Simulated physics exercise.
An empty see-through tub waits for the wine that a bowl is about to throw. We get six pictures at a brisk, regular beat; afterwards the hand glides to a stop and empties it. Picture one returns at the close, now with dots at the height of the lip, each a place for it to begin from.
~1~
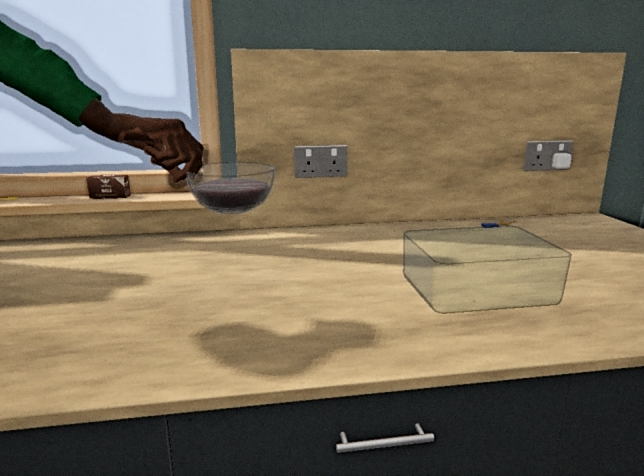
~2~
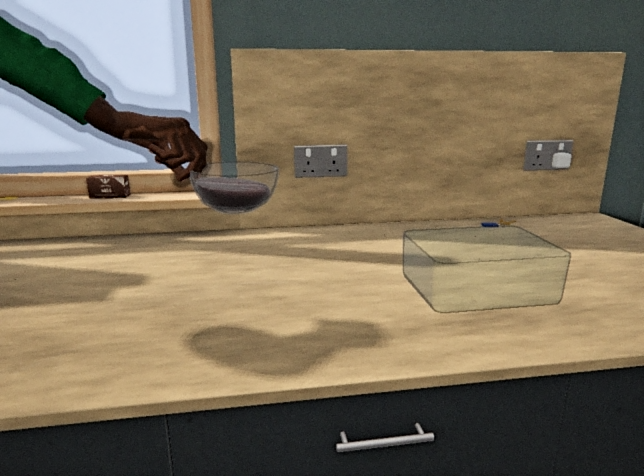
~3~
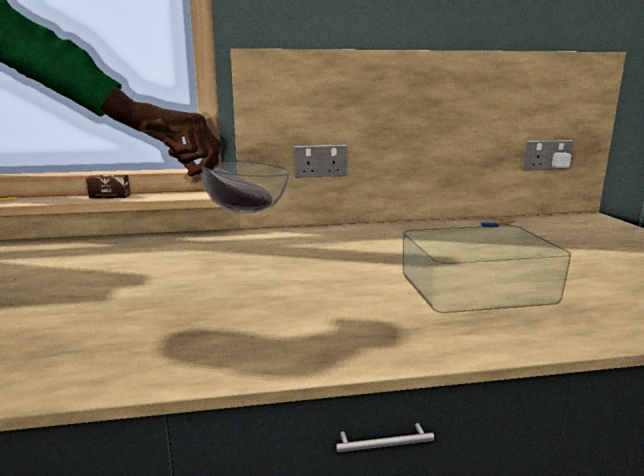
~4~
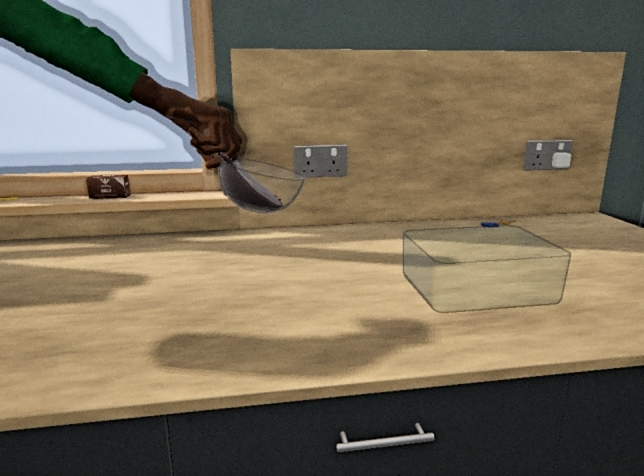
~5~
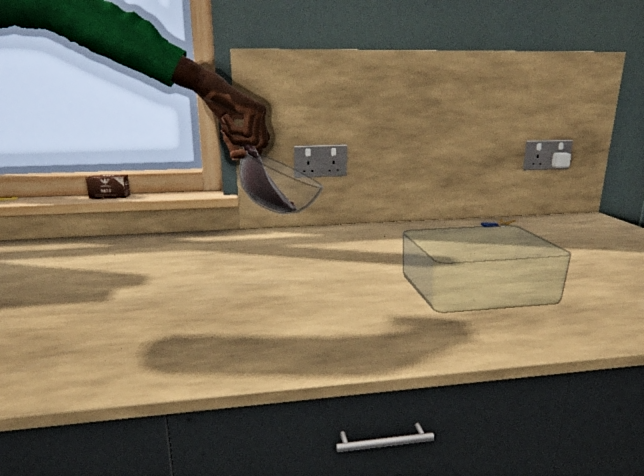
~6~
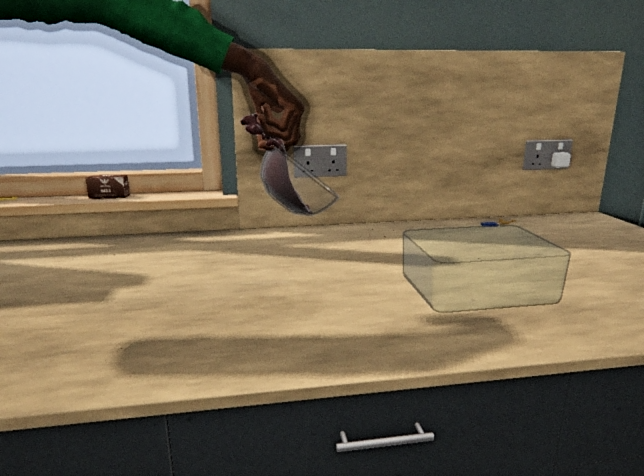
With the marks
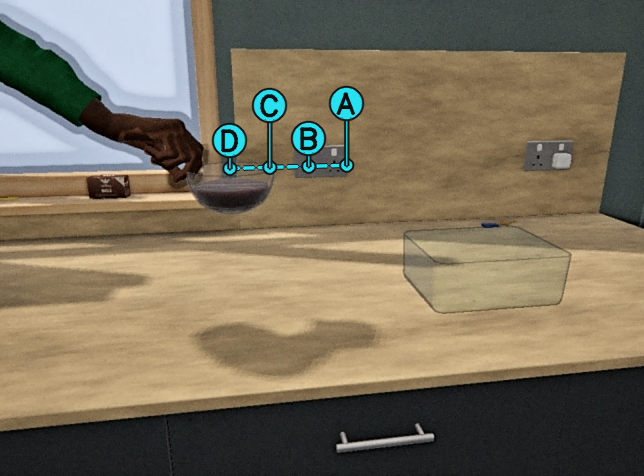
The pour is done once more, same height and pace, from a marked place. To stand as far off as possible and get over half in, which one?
B is the one.
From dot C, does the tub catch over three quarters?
No, less.
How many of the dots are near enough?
Two of the four.
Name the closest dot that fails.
Dot C.
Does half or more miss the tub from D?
Yes, that goes wrong.
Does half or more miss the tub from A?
No.
On the marked copy, A at (346, 165); B at (308, 166); C at (269, 167); D at (229, 168).
For dot A, about 75 % lands in the tub, 9 % falls short and 16 % goes beside or beyond.
For dot B, about 72 % lands in the tub, 18 % falls short and 10 % goes beside or beyond.
For dot C, about 31 % lands in the tub, 60 % falls short and 8 % goes beside or beyond.
For dot D, about 14 % lands in the tub, 82 % falls short and 4 % goes beside or beyond.
